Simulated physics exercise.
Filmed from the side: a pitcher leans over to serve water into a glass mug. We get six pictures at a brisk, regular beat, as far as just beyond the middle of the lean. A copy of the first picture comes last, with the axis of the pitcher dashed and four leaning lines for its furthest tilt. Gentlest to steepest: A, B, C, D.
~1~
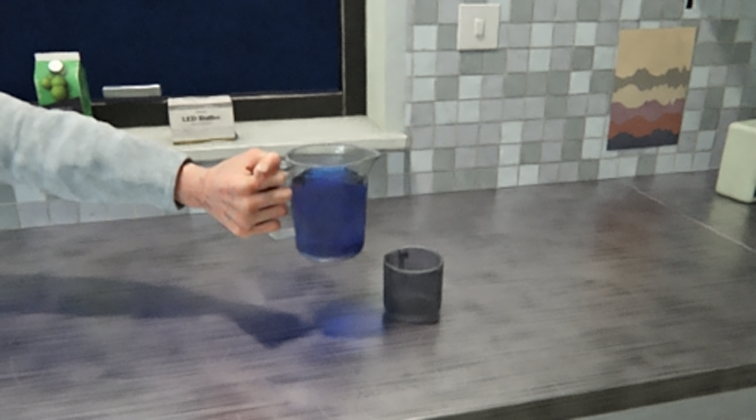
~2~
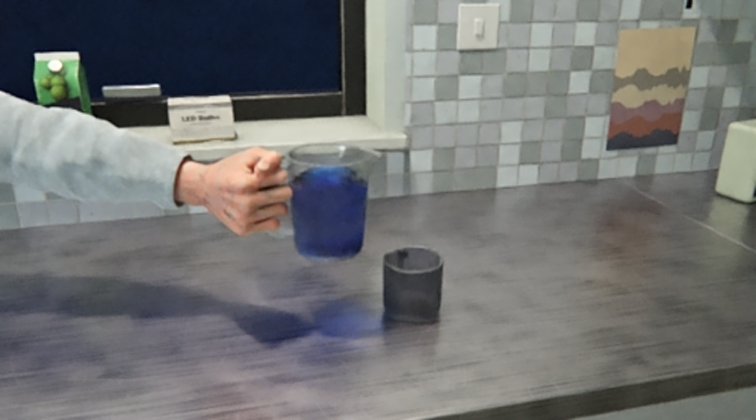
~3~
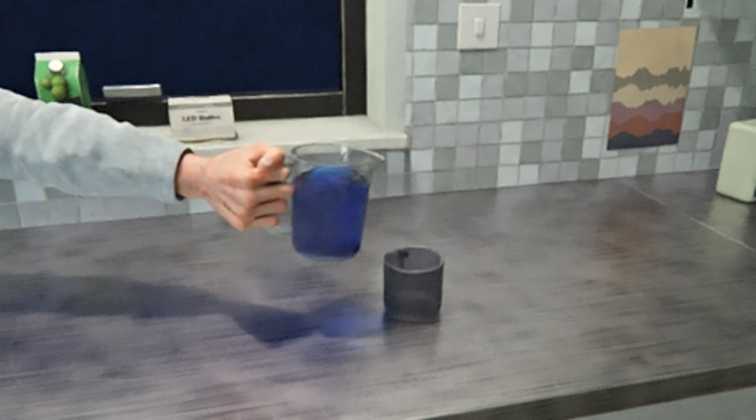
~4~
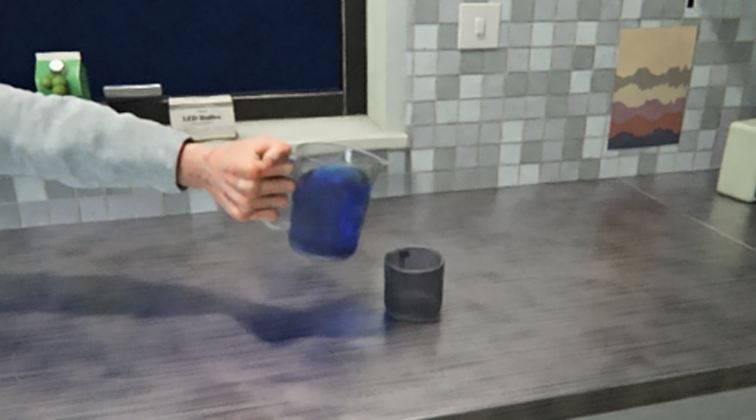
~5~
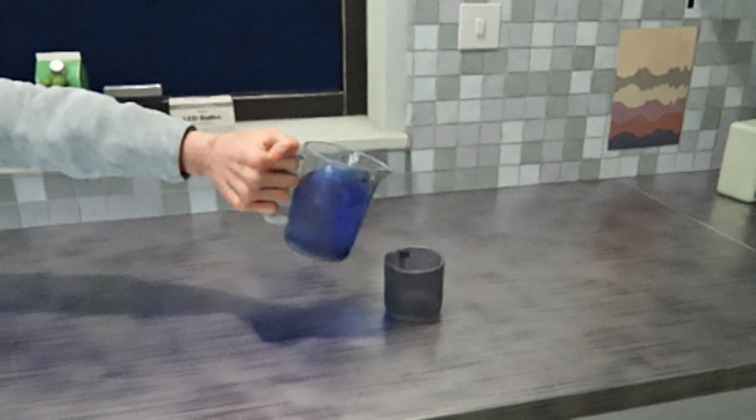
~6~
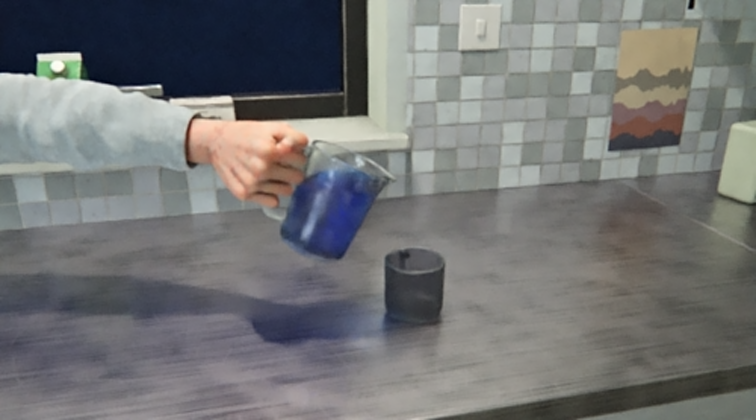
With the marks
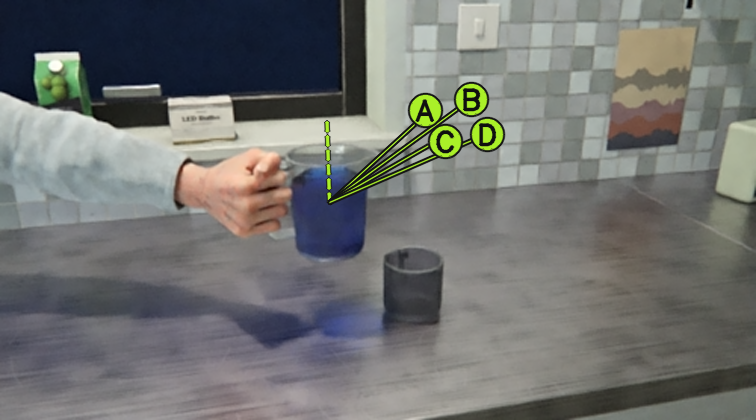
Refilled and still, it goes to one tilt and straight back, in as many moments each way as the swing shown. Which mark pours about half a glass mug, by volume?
B is best.
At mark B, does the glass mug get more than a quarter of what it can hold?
Yes, it does.
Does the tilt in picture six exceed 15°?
Yes.
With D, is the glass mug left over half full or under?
Over half.
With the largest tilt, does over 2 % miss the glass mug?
Yes, it does.
On the marked copy, A at (414, 124); B at (457, 109); C at (428, 145); D at (471, 140).
If A is chosen, the glass mug ends with about 33 % of what it can hold.
If B is chosen, the glass mug ends with about 49 % of what it can hold.
If C is chosen, the glass mug ends with about 68 % of what it can hold.
If D is chosen, the glass mug ends with about 77 % of what it can hold; 9 % of the water is spilt.
